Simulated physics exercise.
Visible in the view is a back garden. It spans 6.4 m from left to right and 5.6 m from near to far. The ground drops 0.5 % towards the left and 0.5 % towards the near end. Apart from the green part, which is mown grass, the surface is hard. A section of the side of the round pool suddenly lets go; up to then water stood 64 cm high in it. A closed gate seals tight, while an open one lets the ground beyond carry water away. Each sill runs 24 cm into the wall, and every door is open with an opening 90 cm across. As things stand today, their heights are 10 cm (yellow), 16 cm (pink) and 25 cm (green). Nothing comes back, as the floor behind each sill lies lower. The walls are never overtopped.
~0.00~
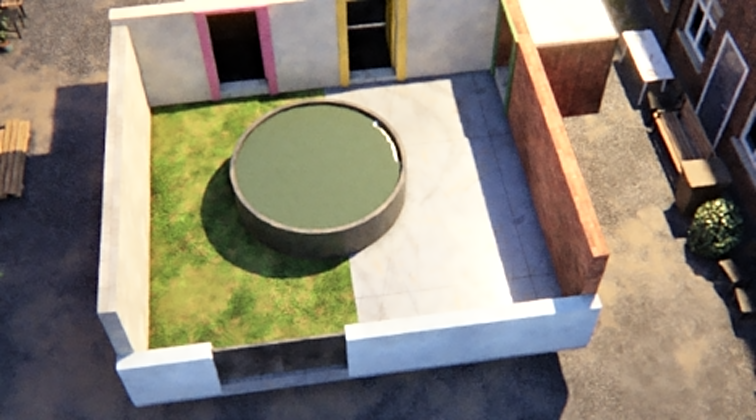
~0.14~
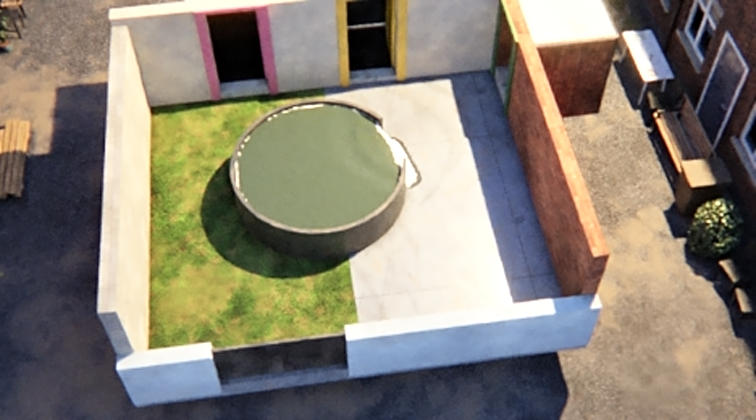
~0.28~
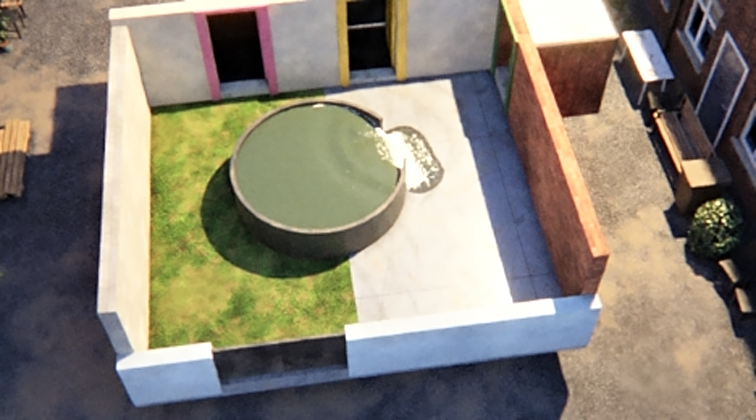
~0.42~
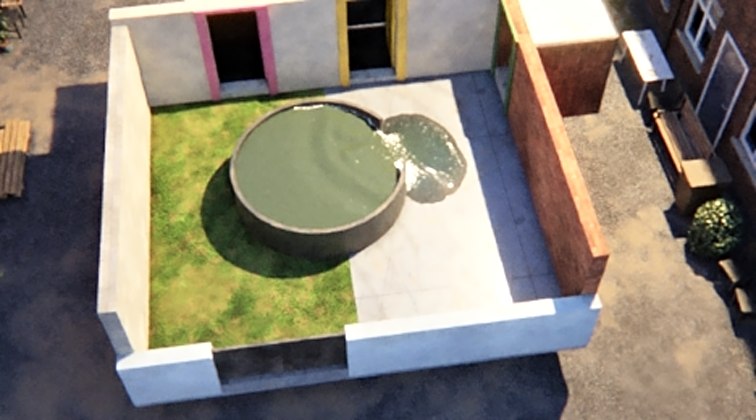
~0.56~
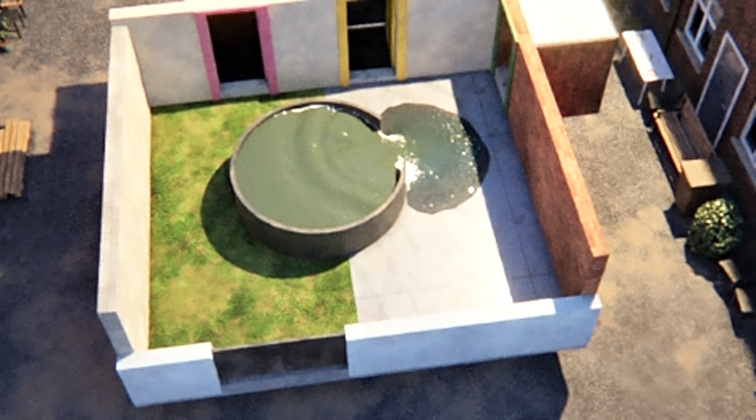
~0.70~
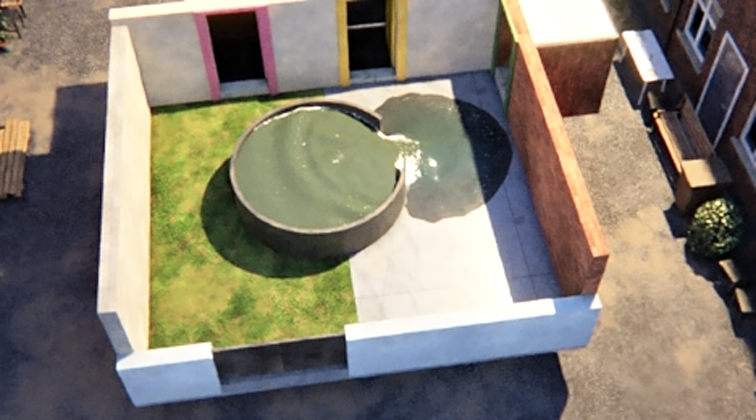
A round pool's right side opens and water spreads rightward across the pale paving.
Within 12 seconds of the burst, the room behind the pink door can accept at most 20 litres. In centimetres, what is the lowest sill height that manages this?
7 cm.
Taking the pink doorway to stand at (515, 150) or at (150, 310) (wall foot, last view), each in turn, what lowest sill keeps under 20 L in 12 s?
Roughly 28 cm for the first and 11.0 cm for the second.
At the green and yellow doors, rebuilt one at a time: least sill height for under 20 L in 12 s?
You'd want about 28 centimetres at green and about 8.5 centimetres at yellow.
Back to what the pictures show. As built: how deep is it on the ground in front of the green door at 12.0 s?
Lab note: Depth approx. 11.0 cm.
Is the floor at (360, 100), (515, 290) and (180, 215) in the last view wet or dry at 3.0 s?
Soaked; soaked; untouched.
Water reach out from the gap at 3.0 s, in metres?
4.2 metres.
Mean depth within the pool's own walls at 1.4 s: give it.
Around 52 centimetres.
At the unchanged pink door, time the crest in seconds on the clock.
It peaks at about 5.0 s.
After 1.4 s water covers 25 % of the floor, deepest (45 cm) near (488, 70); it has not reached the pink door.
After 3.0 s water covers 40 % of the floor, deepest (32 cm) near (512, 148); it has not reached the pink door.
After 12.0 s water covers 100 % of the floor, deepest (16 cm) near (149, 380); 8 cm at the pink door, 0 litres in over its 16 cm sill.
At the pink door as built, the water arrived by 3.9 s and peaked near 11 cm at 5.0 s.
With a sill of 6 cm, 30 litres would have come in within the 12 s; with 8 cm, 9 litres. So under 20 litres takes about 7 cm.
